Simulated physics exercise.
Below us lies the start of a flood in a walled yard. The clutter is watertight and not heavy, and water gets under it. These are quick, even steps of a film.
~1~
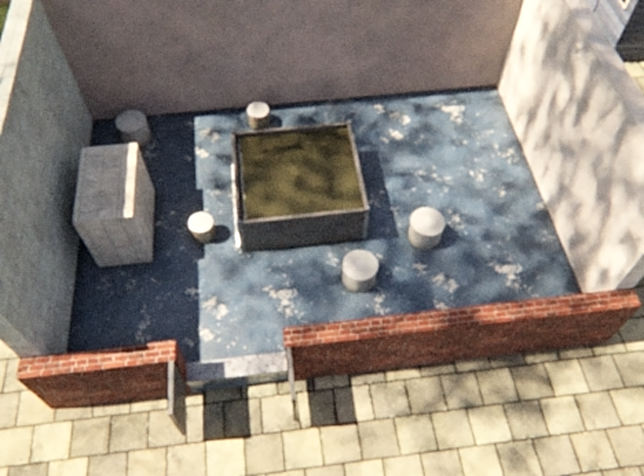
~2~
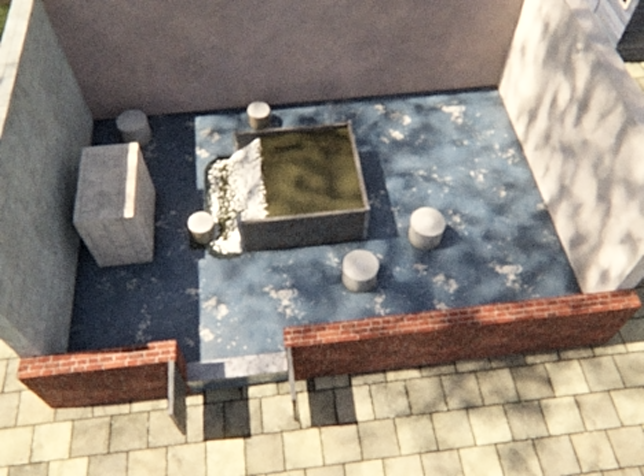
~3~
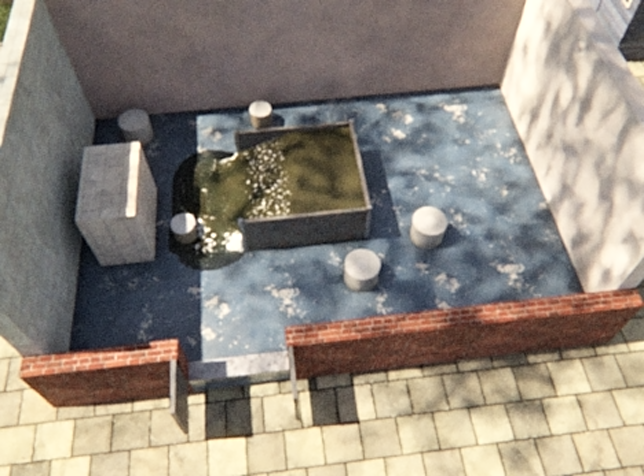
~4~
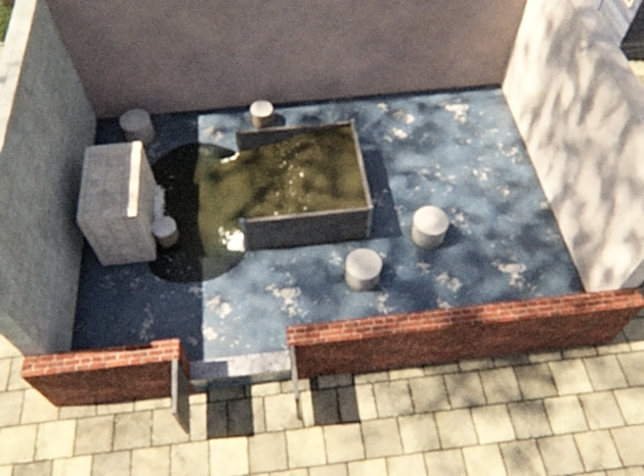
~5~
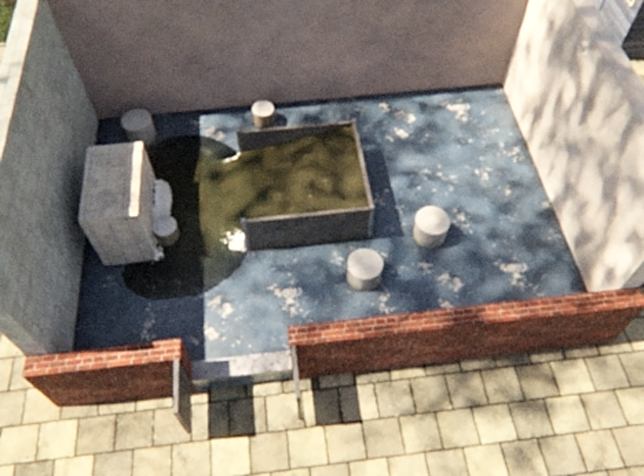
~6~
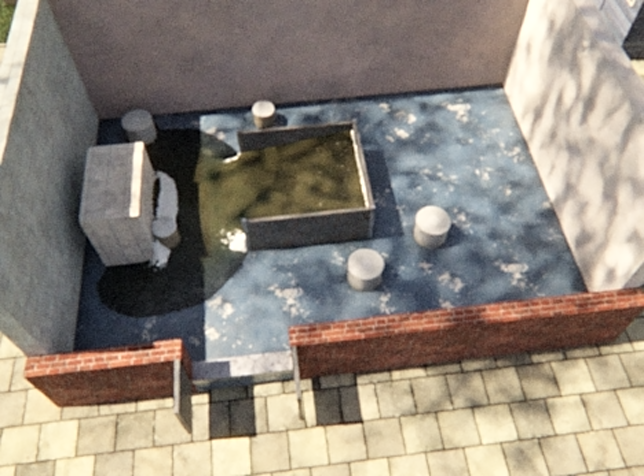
A walled yard held a raised tank of murky water, which burst out of its left side, spread over the dark ground around a pale block, and pushed one small pail left toward it.
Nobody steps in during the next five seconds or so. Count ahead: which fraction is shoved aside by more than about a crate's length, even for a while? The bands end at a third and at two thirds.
It is from one to two thirds.
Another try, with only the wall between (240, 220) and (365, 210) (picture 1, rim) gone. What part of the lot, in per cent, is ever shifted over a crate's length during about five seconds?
Close to 20 %.
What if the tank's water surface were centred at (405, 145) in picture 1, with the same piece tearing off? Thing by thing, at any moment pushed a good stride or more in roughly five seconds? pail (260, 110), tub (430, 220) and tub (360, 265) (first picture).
In turn: That far or more, under that, short of that.
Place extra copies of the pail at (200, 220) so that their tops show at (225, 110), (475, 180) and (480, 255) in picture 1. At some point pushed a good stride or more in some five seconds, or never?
As listed: That far or more, never so far, less than that.
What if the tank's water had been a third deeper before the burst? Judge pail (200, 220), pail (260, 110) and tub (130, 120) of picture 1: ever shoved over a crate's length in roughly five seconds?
As listed: Yes, moved that far, that far or more.
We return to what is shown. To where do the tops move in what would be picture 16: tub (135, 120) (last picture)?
At about (105, 108).
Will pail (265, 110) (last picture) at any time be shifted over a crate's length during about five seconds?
For that one: Swept aside.
A moment on, 1 of 5 are well off their spots; 1 afloat.
Next, 1 of 5 are well off their spots; 1 afloat.
Later, 2 of 5 are well off their spots; 1 afloat.
In the end, 2 of 5 are well off their spots, and 2 have been at some point; 1 afloat.
